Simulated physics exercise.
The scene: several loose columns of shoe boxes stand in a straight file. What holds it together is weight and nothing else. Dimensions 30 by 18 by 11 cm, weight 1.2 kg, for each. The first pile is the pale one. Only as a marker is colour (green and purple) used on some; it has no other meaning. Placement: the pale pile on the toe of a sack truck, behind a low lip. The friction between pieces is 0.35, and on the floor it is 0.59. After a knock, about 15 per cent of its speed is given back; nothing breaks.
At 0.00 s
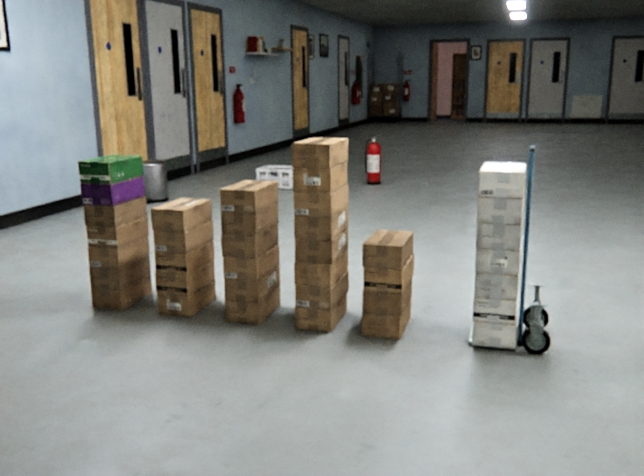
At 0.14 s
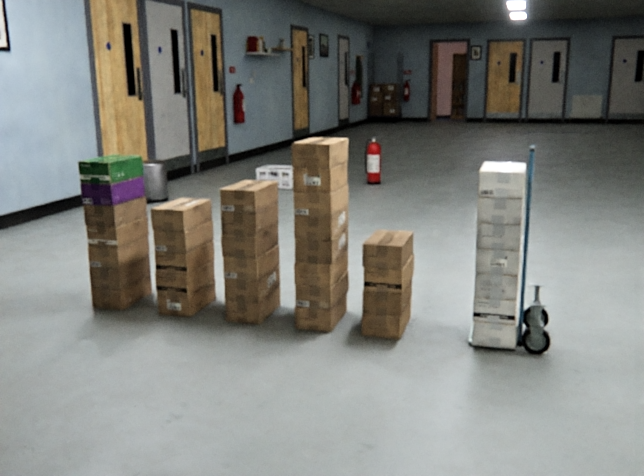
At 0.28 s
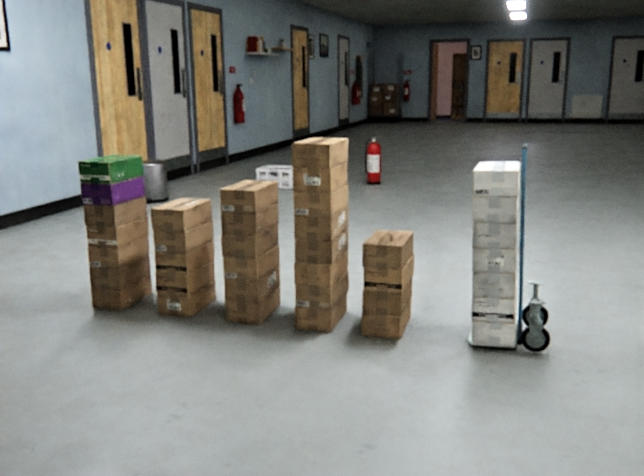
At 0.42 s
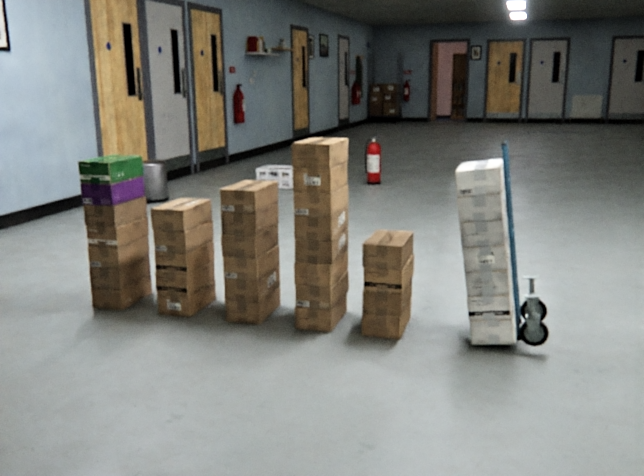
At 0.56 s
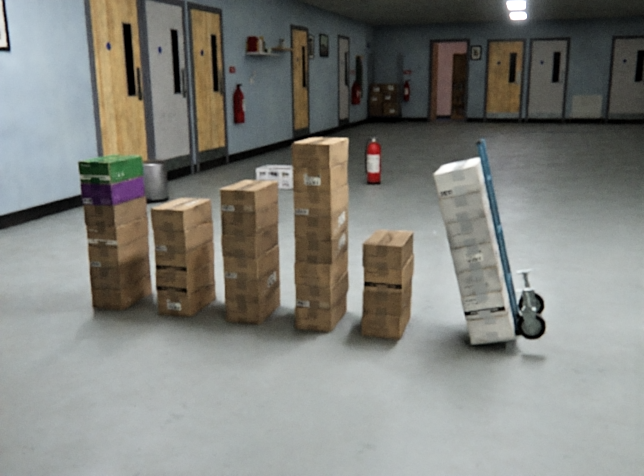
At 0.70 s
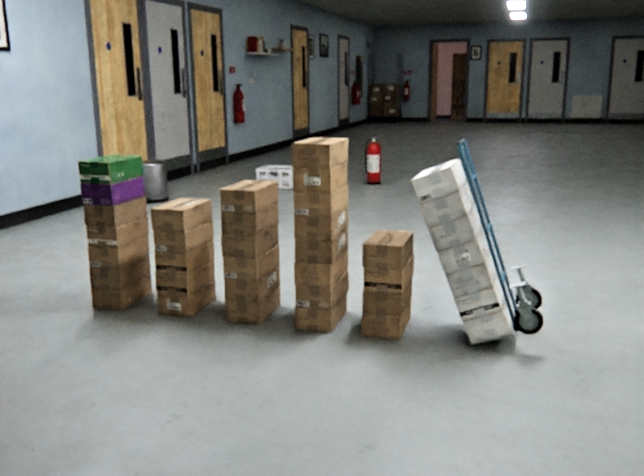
A tall stack of white boxes on a blue sack truck stood upright at first, then leaned steadily left with the truck towards a row of brown box piles, which stayed still.
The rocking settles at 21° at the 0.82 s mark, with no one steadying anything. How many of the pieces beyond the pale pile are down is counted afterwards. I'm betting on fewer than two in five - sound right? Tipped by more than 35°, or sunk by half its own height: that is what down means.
Yes, fewer than two in five.
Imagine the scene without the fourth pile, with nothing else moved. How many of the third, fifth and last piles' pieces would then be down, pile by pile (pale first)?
Down count - third 0, fifth 0, last 0.
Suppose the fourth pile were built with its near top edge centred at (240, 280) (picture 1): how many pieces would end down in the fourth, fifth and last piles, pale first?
Down by pile: Fourth 0, fifth 0, last 0.
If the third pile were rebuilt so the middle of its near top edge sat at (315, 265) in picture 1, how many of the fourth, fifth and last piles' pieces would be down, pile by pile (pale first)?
The tally would be fourth 0, then fifth 0, then last 0.
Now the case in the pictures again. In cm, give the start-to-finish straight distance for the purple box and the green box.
So purple shifts 0 cm, while green shifts 0 cm.
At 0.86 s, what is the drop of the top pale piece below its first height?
5 cm lower.
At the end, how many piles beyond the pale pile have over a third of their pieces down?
The answer is 0.
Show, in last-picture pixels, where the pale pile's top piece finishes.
At about (348, 218).
After 0.86 s, 1 of the pale pile down; none of the 30 other boxes down.
After 1.08 s, 7 of the pale pile down; none of the 30 other boxes down, 4 disturbed.
At rest (1.9 s), 7 of the pale pile down; none of the 30 other boxes down, 9 disturbed; green box unmoved; purple box unmoved. That is 0 per cent. As the last picture would show them, middles, green box near (112, 169), purple box near (114, 190).
